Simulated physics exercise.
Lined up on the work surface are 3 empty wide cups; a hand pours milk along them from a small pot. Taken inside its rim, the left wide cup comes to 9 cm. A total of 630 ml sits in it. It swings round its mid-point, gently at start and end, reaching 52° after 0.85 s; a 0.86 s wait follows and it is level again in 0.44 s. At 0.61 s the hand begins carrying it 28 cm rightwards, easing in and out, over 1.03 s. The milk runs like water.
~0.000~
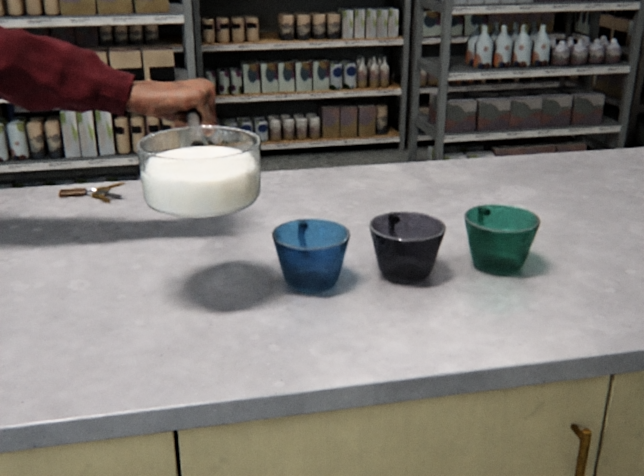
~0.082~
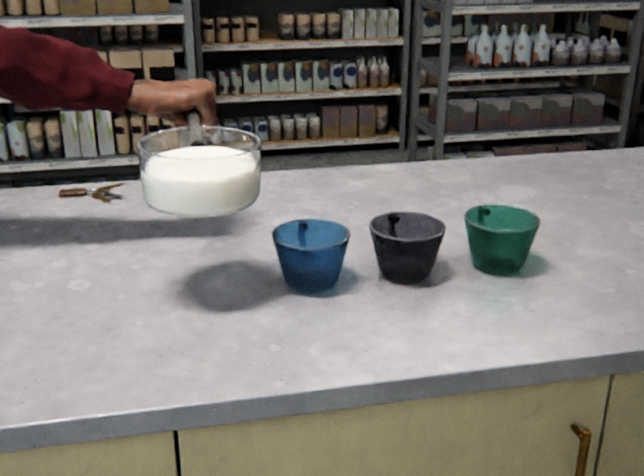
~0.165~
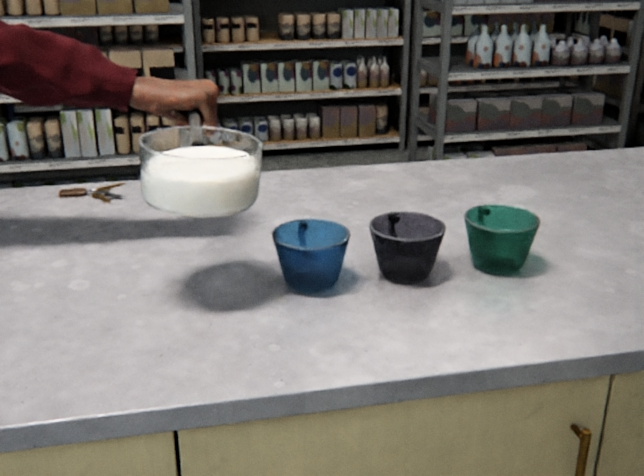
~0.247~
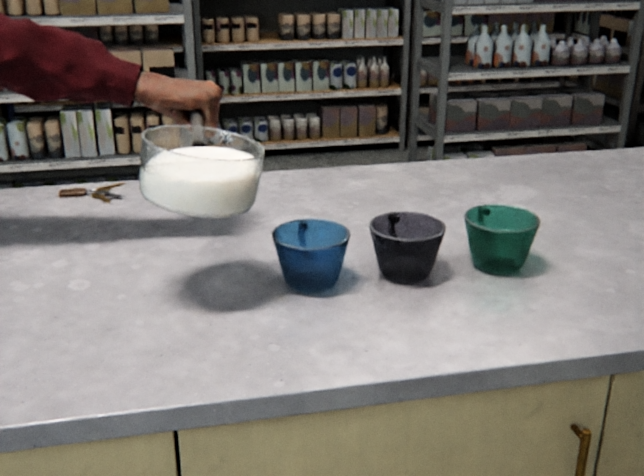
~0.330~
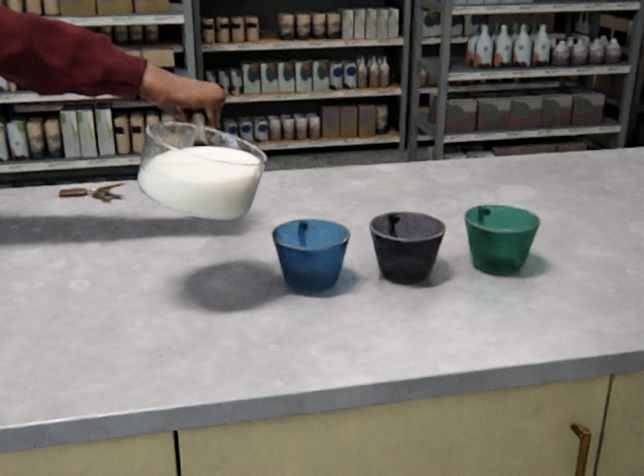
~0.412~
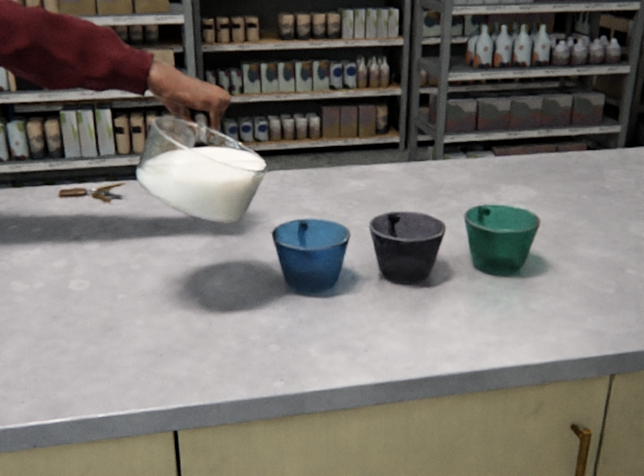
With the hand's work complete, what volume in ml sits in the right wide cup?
I would say about 100 ml.
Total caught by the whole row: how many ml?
Roughly 340 ml altogether.
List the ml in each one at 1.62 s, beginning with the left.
The left vessel holds about 160 ml, the middle about 80 ml and the right about 60 ml.
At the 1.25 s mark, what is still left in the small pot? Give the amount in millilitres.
270 ml.
By 0.89 s the tilt is 52° and from the left they hold 135 ml, 0 ml, 0 ml, the small pot 415 ml, and 10 ml is on the work surface.
By 1.25 s the tilt is 52° and from the left they hold 160 ml, 75 ml, 0 ml, the small pot 275 ml, and 65 ml is on the work surface.
By 1.62 s the tilt is 52° and from the left they hold 160 ml, 75 ml, 60 ml, the small pot 185 ml, and 115 ml is on the work surface.
By 2.02 s the tilt is 11° and from the left they hold 160 ml, 75 ml, 100 ml, the small pot 170 ml, and 120 ml is on the work surface.
At rest from the left they hold 160 ml, 75 ml, 100 ml, the small pot 170 ml, and 120 ml is on the work surface.
